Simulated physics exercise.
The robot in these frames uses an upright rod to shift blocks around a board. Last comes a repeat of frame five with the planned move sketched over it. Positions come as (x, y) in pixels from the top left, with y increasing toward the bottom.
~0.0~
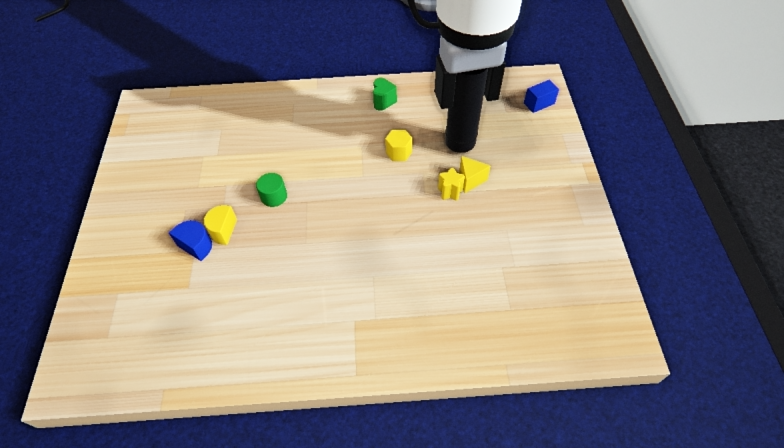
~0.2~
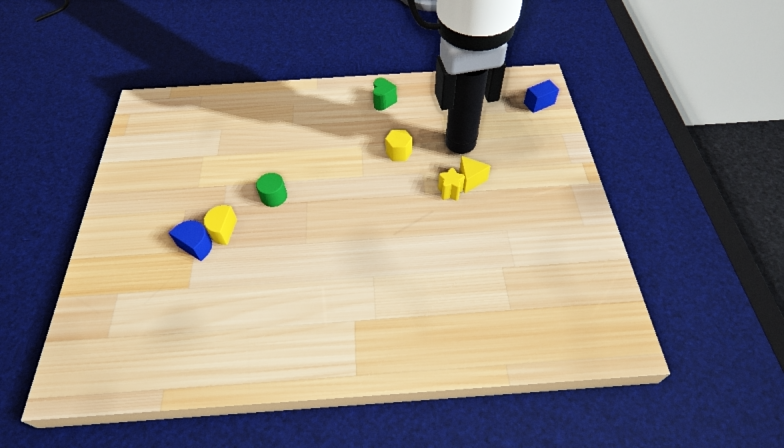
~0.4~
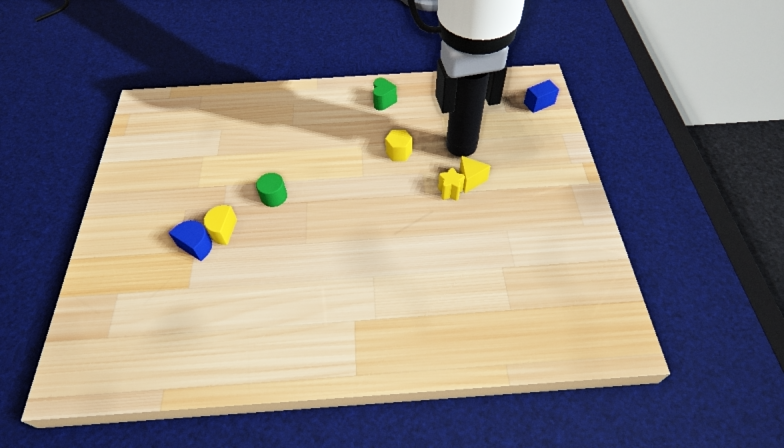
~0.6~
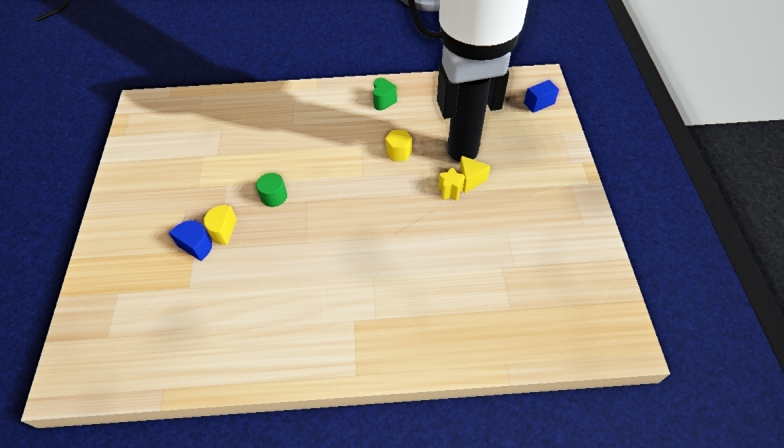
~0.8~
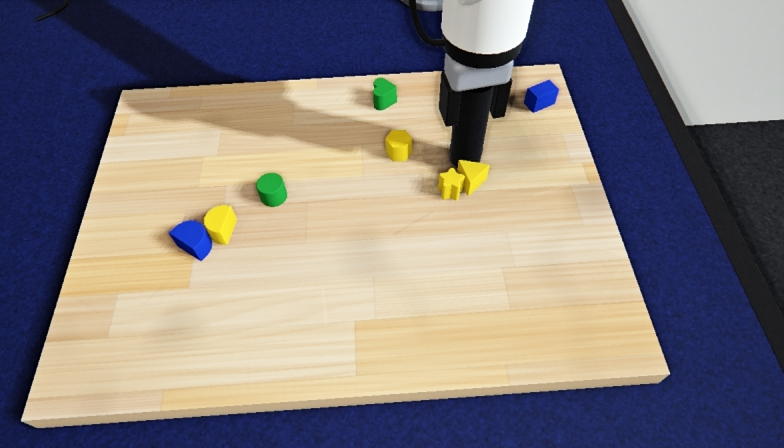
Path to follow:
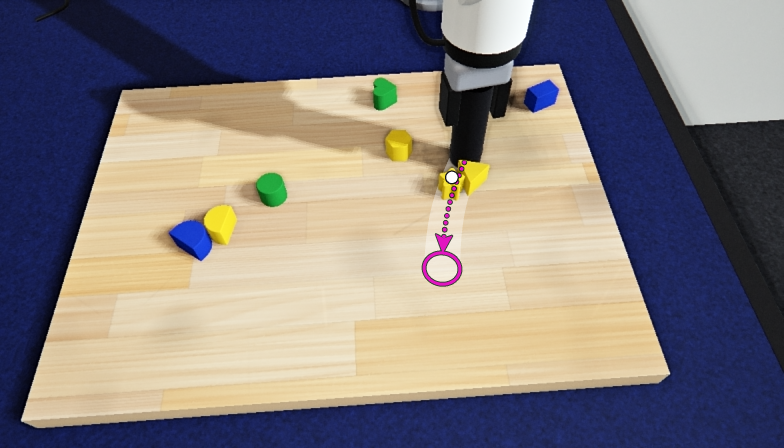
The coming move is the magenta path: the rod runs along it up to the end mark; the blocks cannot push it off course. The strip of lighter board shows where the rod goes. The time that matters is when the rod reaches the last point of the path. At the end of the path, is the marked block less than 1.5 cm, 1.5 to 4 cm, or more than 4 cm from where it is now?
It is going to finish beyond 4 cm from where it is now.
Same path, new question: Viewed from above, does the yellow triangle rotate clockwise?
It seems not.
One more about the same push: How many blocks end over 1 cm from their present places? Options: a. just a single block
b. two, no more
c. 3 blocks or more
The correct letter is b.
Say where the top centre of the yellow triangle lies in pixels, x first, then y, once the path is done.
Near (480, 191).
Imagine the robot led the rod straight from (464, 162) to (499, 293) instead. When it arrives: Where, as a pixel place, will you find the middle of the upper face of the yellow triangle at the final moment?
When the path ends, it will be at (519, 306).
Path on the board, from (464, 162) by way of (452, 194) and (445, 229) to (442, 268); the dot is on the yellow star-shaped block.
The first path, step by step. One third of the way, rod at (453, 191); yellow star-shaped block at (438, 201), turned 35° clockwise; yellow triangle at (479, 190), turned 70° anticlockwise.
Two thirds of the way, rod at (445, 226); yellow star-shaped block at (419, 224), turned 100° clockwise; yellow triangle at (480, 191), turned 80° anticlockwise.
At the end, rod at (442, 265); yellow hexagon in place; yellow star-shaped block at (416, 228), turned 135° clockwise; yellow triangle at (480, 191), turned 80° anticlockwise.
